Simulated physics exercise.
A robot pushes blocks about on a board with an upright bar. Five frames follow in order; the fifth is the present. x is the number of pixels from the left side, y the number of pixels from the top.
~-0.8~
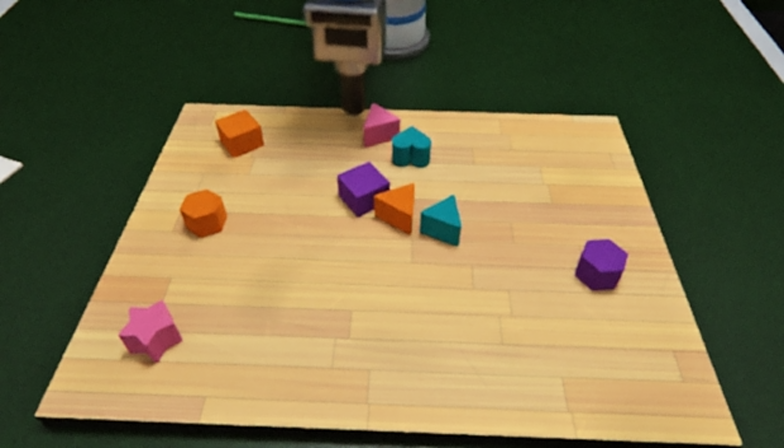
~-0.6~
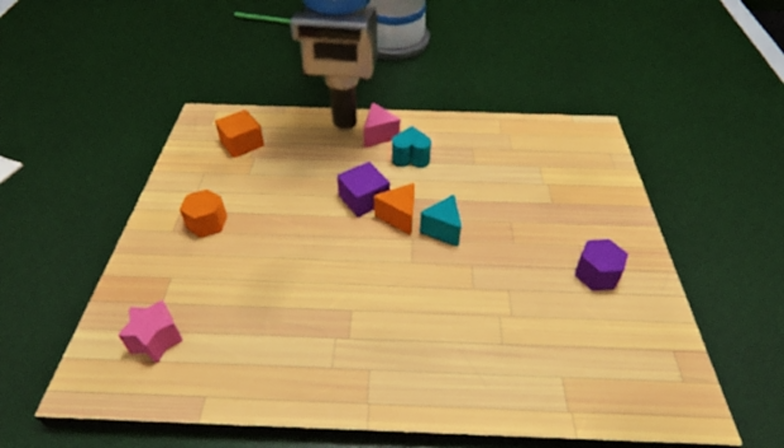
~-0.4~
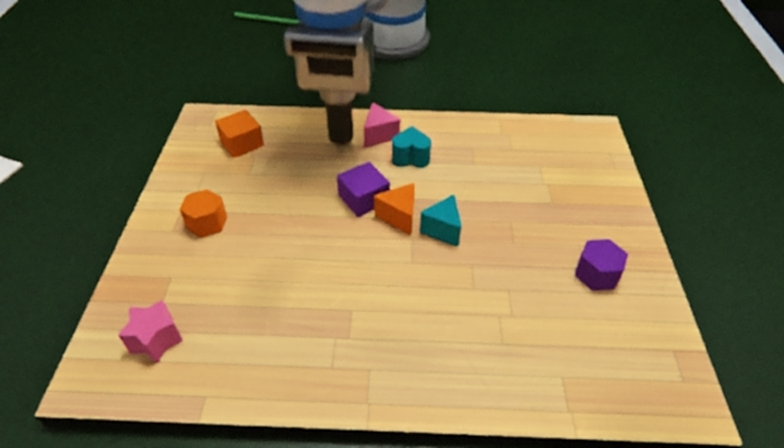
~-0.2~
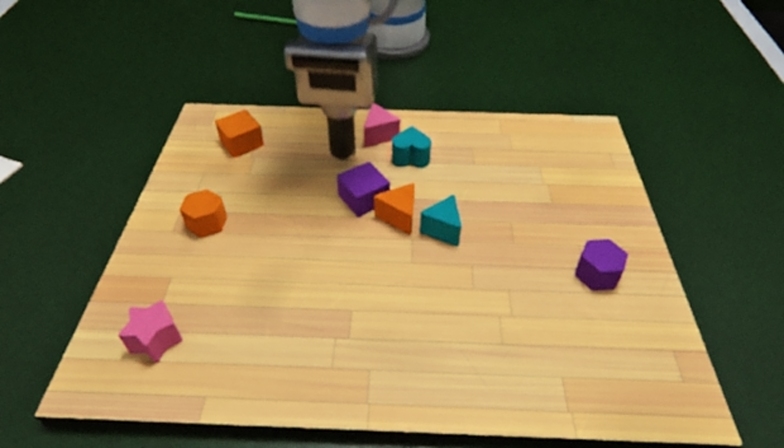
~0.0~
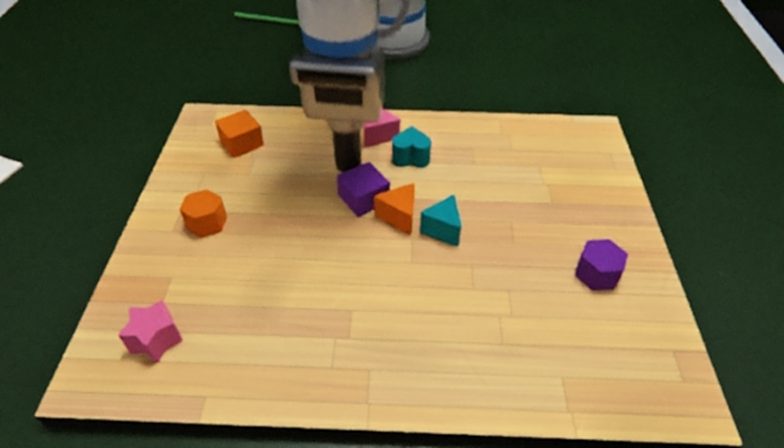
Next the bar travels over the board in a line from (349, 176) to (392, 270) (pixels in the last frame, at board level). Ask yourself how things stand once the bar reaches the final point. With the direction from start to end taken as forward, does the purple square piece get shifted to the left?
Yes, I think so.
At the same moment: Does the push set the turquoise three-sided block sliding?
I'd say yes.
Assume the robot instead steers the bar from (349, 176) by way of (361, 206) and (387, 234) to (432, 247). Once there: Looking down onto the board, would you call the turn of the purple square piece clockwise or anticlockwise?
I'd predict that, seen from above, the purple square piece rotates clockwise.
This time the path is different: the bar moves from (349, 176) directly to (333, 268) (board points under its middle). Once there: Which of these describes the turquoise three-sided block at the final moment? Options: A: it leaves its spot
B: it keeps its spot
It's A.
On the path given first. One third of the way, bar at (362, 195); purple square piece at (380, 206); orange three-sided block at (418, 217), turned 15° anticlockwise; turquoise three-sided block at (454, 213), turned 30° anticlockwise.
Two thirds of the way, bar at (377, 226); purple square piece at (402, 237), turned 25° anticlockwise; orange three-sided block at (444, 240), turned 30° anticlockwise; turquoise three-sided block at (461, 215), turned 70° anticlockwise.
At the end, bar at (392, 260); purple square piece at (430, 265), turned 50° anticlockwise; pink three-sided block not moved; orange three-sided block at (468, 252), turned 60° anticlockwise; turquoise three-sided block at (462, 215), turned 75° anticlockwise.
